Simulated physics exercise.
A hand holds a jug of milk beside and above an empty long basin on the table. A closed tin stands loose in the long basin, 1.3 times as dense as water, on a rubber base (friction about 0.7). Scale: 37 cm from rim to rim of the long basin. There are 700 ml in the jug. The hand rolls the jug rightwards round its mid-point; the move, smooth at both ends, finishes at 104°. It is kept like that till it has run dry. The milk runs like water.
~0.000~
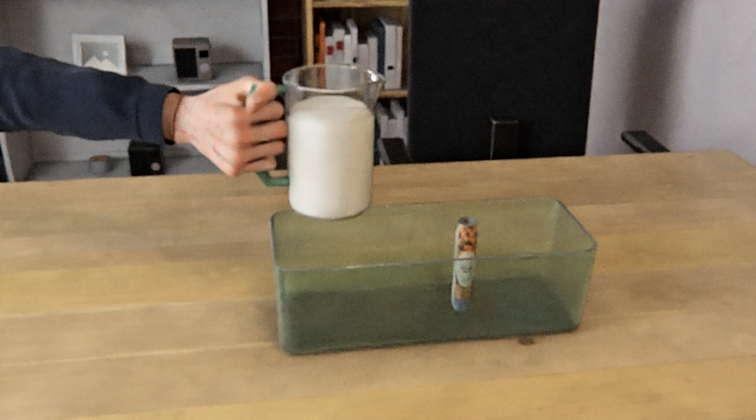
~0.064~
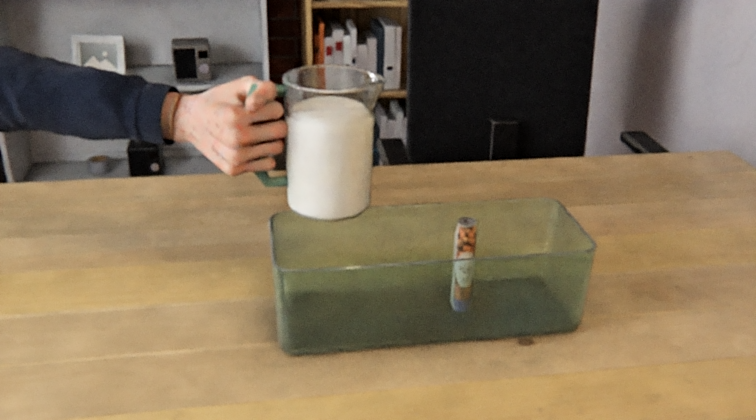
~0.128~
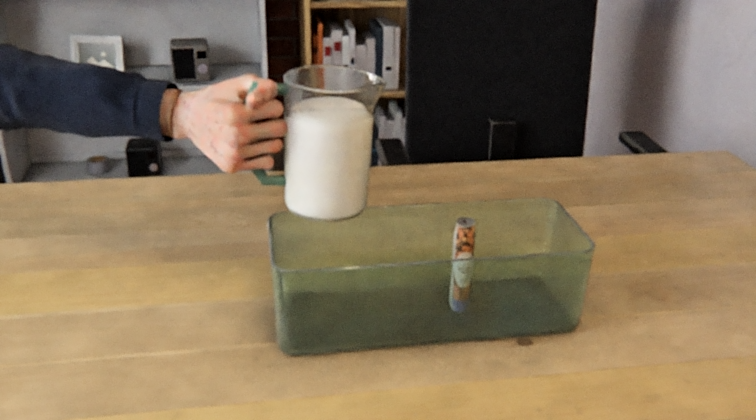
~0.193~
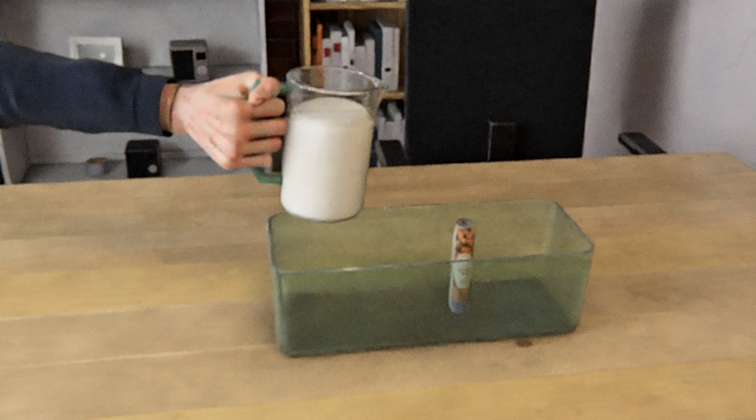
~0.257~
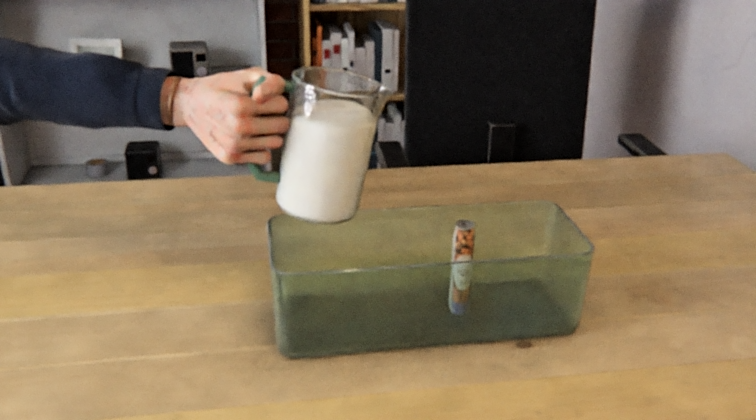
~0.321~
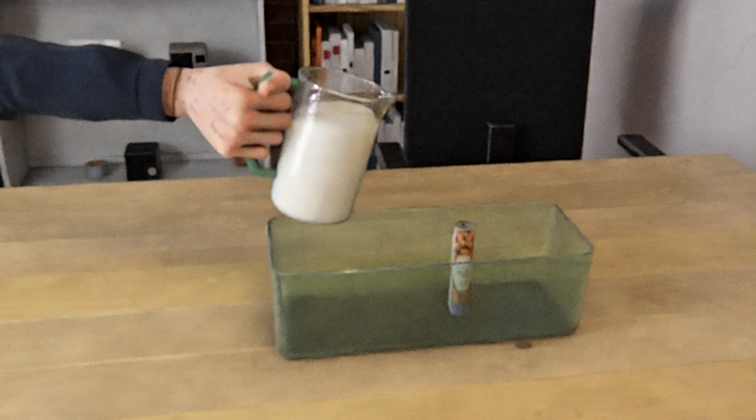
A hand holding a glass jug of milk above a long green basin with a small tin inside, slowly tilting it rightwards.
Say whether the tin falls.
It goes over.
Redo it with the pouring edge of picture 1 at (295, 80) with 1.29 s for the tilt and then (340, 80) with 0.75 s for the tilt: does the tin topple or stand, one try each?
First it keeps standing; then it remains upright.
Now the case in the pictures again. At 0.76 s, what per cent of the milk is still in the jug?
Some 92 per cent.
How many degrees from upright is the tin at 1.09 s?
It is at some 30°.
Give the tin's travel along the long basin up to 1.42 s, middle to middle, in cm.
About 7 cm.
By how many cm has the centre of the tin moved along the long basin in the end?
Some 7.0 cm.
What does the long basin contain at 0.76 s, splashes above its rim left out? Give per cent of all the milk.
Near 1 in a hundred.
After 0.76 s the tilt is 67° and 92 per cent is still to pour; the tin stands where it began.
After 1.09 s the tilt is 98° and 46 per cent is still to pour; the tin leans 29°.
After 1.42 s the tilt is 104° and 6 per cent is still to pour; the tin lies on its side.
After 1.79 s the tilt is 104° and 0 per cent is still to pour; the tin lies on its side.
In the end the tin lies on its side.
